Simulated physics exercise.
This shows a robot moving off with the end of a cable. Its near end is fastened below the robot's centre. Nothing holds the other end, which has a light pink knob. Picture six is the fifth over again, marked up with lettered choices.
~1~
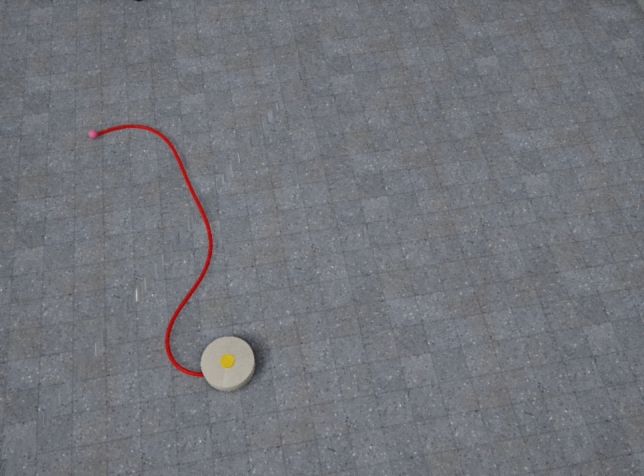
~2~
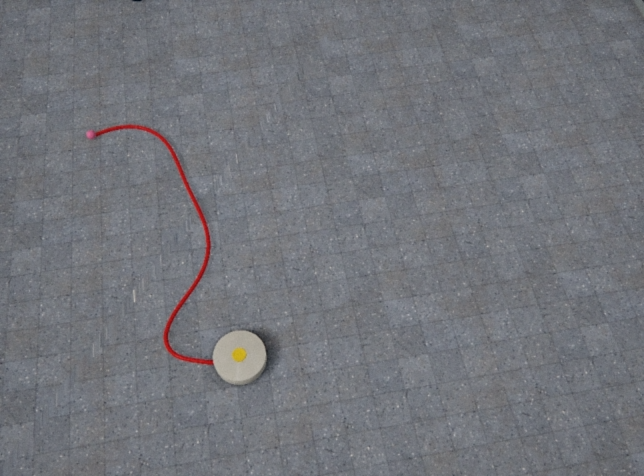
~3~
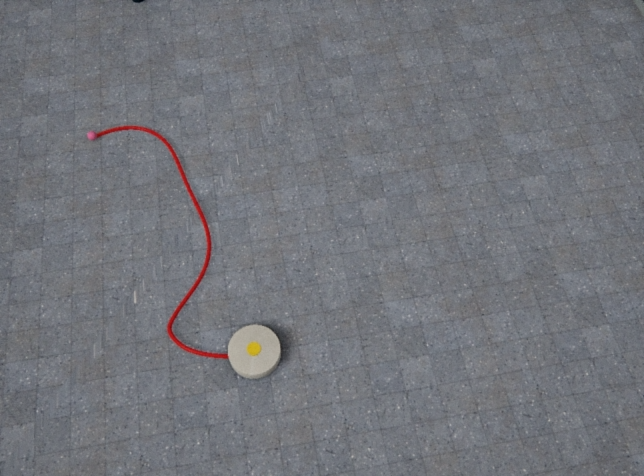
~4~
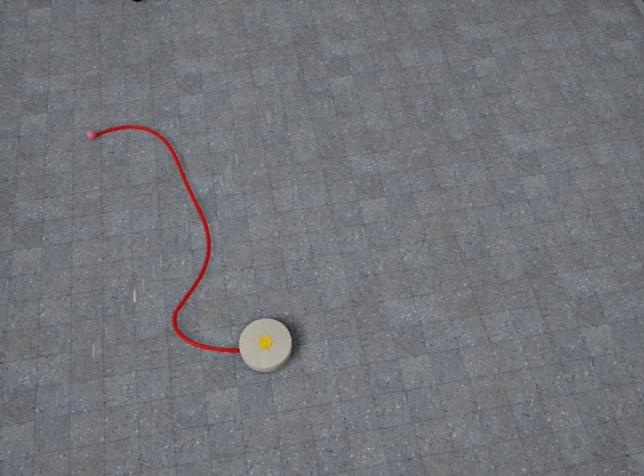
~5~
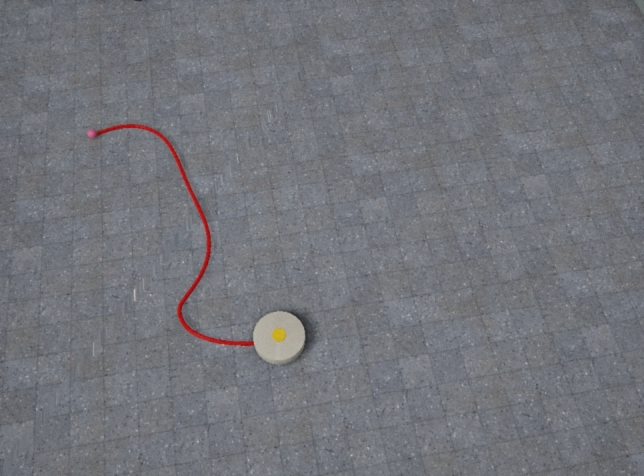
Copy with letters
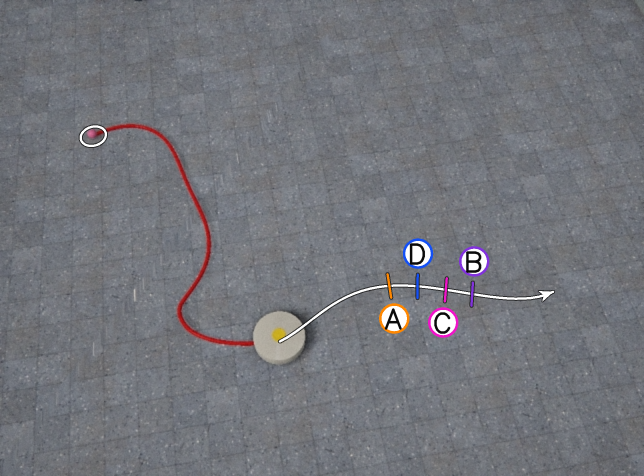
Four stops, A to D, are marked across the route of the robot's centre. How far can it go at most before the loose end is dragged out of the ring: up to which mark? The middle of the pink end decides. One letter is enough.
It should halt at C.
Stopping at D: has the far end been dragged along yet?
By then, no.
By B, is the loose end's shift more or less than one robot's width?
Less.
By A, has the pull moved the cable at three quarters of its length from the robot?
No.
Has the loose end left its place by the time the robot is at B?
Yes.
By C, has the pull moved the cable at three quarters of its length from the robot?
By then, yes.
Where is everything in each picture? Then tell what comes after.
The first picture shows robot (228, 364); free end (93, 134).
The second picture shows robot (240, 358); free end (91, 135).
The third picture shows robot (255, 352); free end (92, 136).
The fourth picture shows robot (266, 346); free end (92, 135).
The fifth picture shows robot (279, 338); free end (92, 134).
On the marked copy, A at (389, 286); B at (472, 294); C at (446, 290); D at (418, 286); the ring at (93, 136); the route from (280, 342) via (409, 286) to (553, 292).
Taking C. A third of the way, robot (332, 302), middle of the cable (205, 223), free end (92, 134).
Two thirds of the way, robot (392, 282), middle of the cable (205, 223), free end (92, 134).
When it is over, robot (447, 286), middle of the cable (248, 215), free end (98, 132); the free end is still in its ring.
As for the rest, A is safe but short; B drags the free end to (116, 132); D is safe but short.
